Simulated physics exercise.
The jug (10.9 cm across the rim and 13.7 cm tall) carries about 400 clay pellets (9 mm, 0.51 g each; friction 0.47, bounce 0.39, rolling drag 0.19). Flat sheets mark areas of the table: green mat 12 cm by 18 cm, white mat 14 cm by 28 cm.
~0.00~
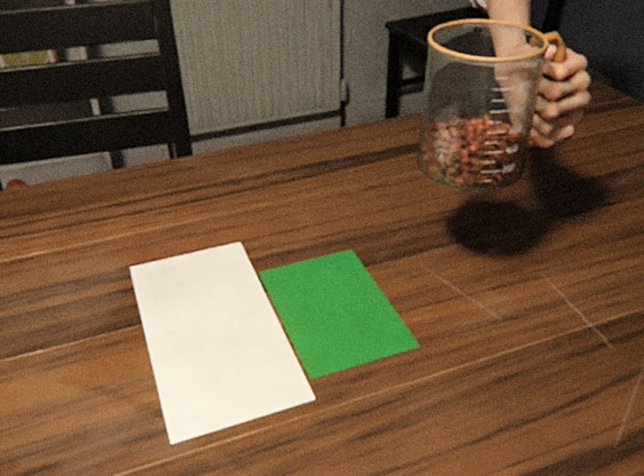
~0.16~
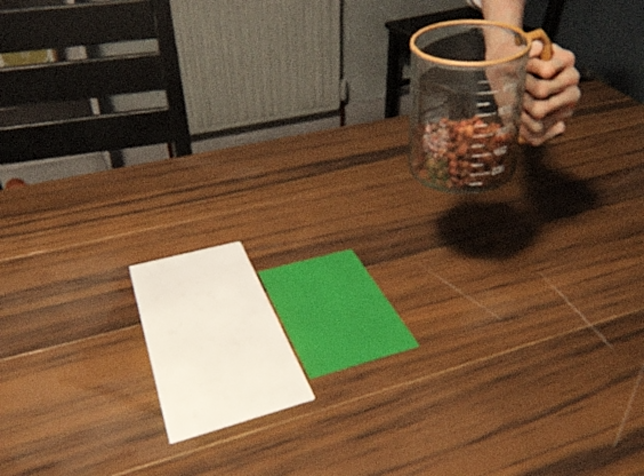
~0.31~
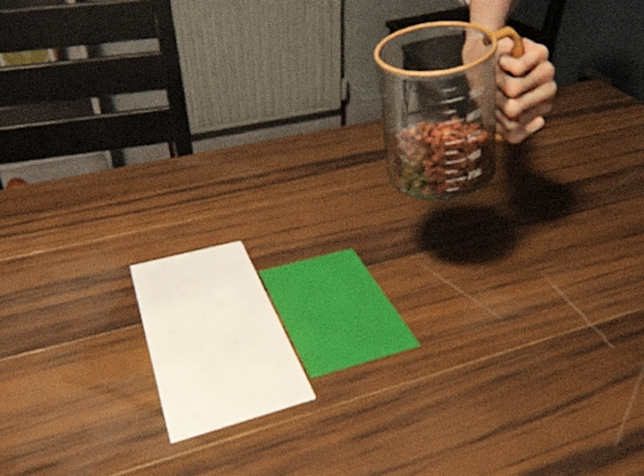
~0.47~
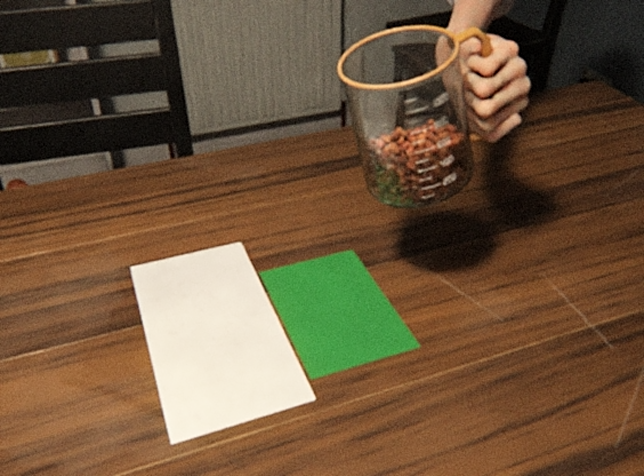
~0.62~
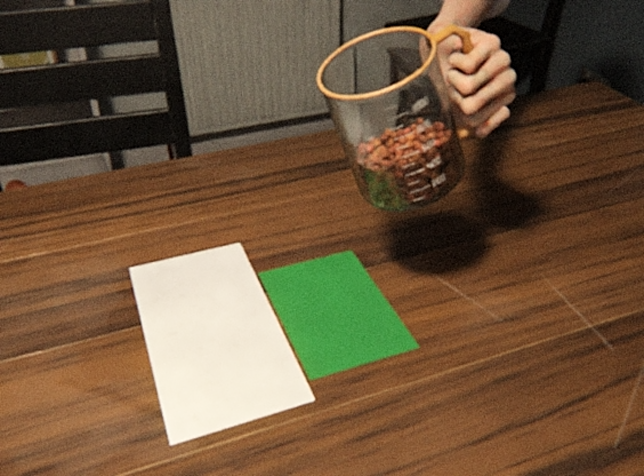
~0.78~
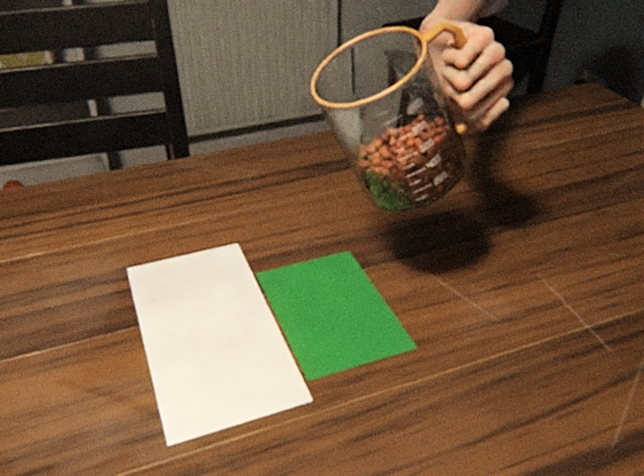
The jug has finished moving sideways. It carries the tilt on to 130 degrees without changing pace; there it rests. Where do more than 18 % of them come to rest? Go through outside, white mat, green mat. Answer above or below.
Off the mats: Below; on the white mat: Above; on the green mat: Above.
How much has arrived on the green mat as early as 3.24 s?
Near 10 per cent so far.
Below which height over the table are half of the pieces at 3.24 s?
Roughly 18 cm.
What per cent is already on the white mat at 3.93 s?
About 25 per cent by then.
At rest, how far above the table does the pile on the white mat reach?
About 2.0 cm.
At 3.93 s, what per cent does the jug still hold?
About 0 per cent.
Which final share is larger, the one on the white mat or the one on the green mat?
More ends on the green mat.
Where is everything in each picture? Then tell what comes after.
In the first picture, jug at (482, 81); tilt 0 degrees; moved 0.0 cm; lip at (438, 47); top of the load at (464, 120); green mat at (334, 307); white mat at (212, 326).
In the second picture, jug at (467, 86); tilt 3 degrees; moved 1.5 cm; lip at (419, 53); top of the load at (444, 121).
In the third picture, jug at (437, 95); tilt 9 degrees; moved 4.8 cm; low side left; lip at (383, 64); top of the load at (457, 122).
In the fourth picture, jug at (407, 105); tilt 14 degrees; moved 8.1 cm; low side left; lip at (345, 78); top of the load at (432, 125).
In the fifth picture, jug at (391, 111); tilt 20 degrees; moved 9.6 cm; low side left; lip at (324, 89); top of the load at (439, 124).
In the sixth picture, jug at (389, 114); tilt 25 degrees; moved 9.6 cm; low side left; lip at (317, 98); top of the load at (422, 120); green mat at (331, 308); white mat at (209, 327). It turns about 35 degrees a second.
After 1.72 s, tilt 59 degrees; jug 100 %; middle of all pieces on or above the table near (424, 142).
After 2.51 s, tilt 87 degrees; jug 100 %; middle of all pieces on or above the table near (429, 131).
Then, at 3.24 s, tilt 113 degrees; green mat 10 %, jug 85 %, in the air 5 %; middle of all pieces on or above the table near (389, 166).
Then, at 3.93 s, tilt 130 degrees; white mat 25 %, green mat 70 %; middle of all pieces on or above the table near (296, 303).
By 4.5 s all is still; white mat 30 %, green mat 70 %, jug 0 %, outside 5 %.
